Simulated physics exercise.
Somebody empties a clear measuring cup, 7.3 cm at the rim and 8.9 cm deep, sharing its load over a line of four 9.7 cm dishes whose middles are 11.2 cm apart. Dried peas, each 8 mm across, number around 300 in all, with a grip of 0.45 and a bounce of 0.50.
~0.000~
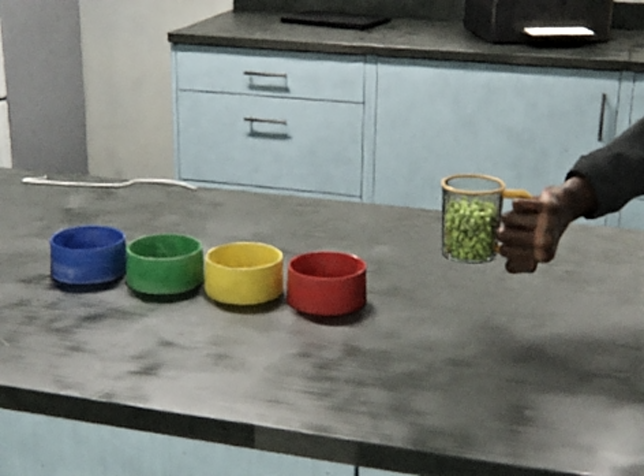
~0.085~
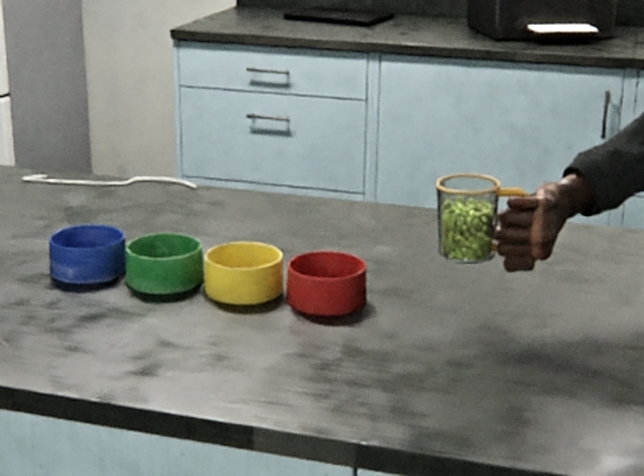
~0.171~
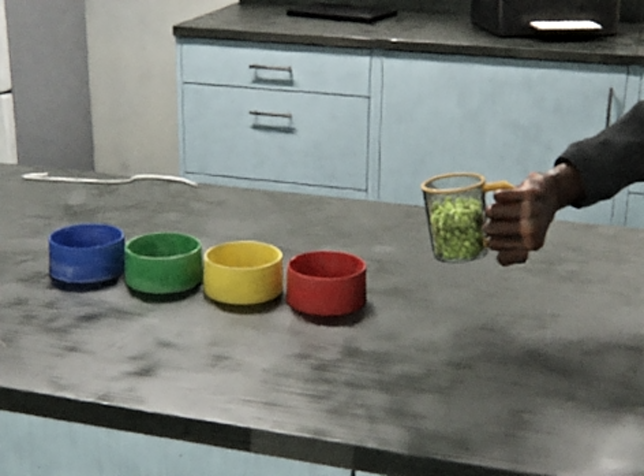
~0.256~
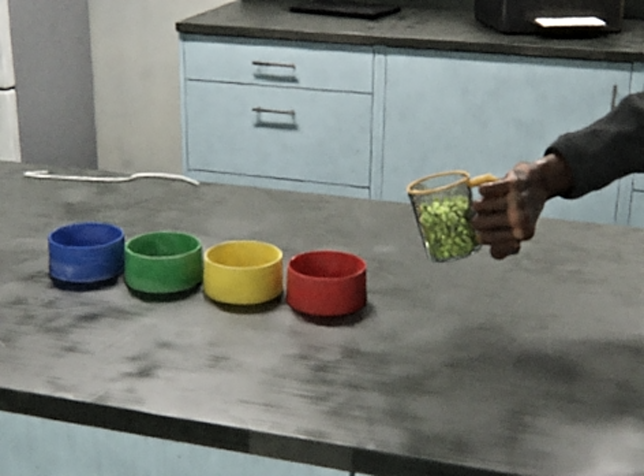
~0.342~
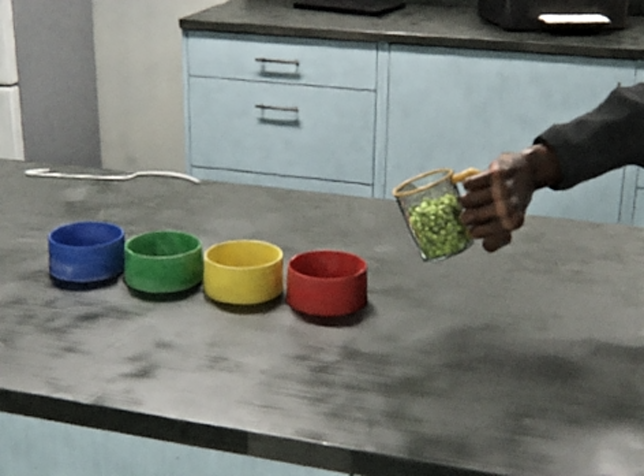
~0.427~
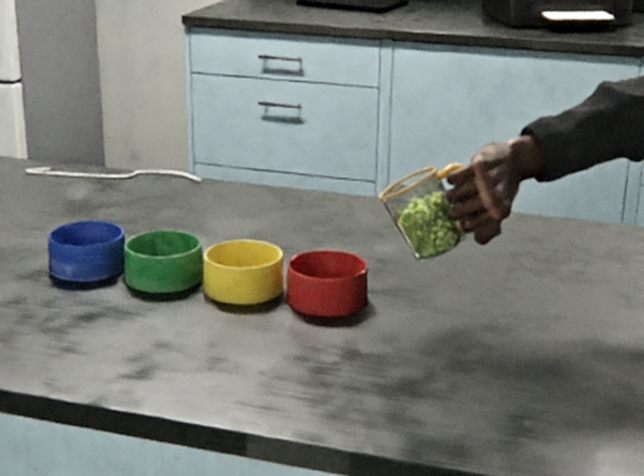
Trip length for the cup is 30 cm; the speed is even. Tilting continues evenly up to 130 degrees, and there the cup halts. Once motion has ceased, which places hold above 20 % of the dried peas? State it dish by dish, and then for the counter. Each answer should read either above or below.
Red - below, blue - below, green - below, yellow - above, counter - below.
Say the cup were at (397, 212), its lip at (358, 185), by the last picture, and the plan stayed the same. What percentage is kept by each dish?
Red: 0 / blue: 0 / green: 50 / yellow: 10.
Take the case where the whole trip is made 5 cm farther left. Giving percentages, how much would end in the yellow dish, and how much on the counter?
Then the yellow dish would get 50 and the counter 30.
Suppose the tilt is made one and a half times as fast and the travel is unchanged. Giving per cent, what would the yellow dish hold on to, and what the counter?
In that case I'd put yellow at 10 and the counter at 20.
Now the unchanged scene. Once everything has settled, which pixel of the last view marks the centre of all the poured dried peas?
Near (237, 272).
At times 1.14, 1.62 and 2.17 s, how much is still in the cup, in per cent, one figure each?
One after the other: 100, 20, 0 in a hundred.
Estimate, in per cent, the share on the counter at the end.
Roughly 0 in a hundred.
Then, at 1.14 s, tilt 89 degrees; cup holds 100 %.
Then, at 1.62 s, tilt 128 degrees; cup holds 20 %, yellow 80 %.
After 2.17 s, tilt 130 degrees; cup holds 0 %, yellow 100 %.
In the end, at 2.5 s, red 0 %, blue 0 %, green 0 %, yellow 100 %, counter 0 %.
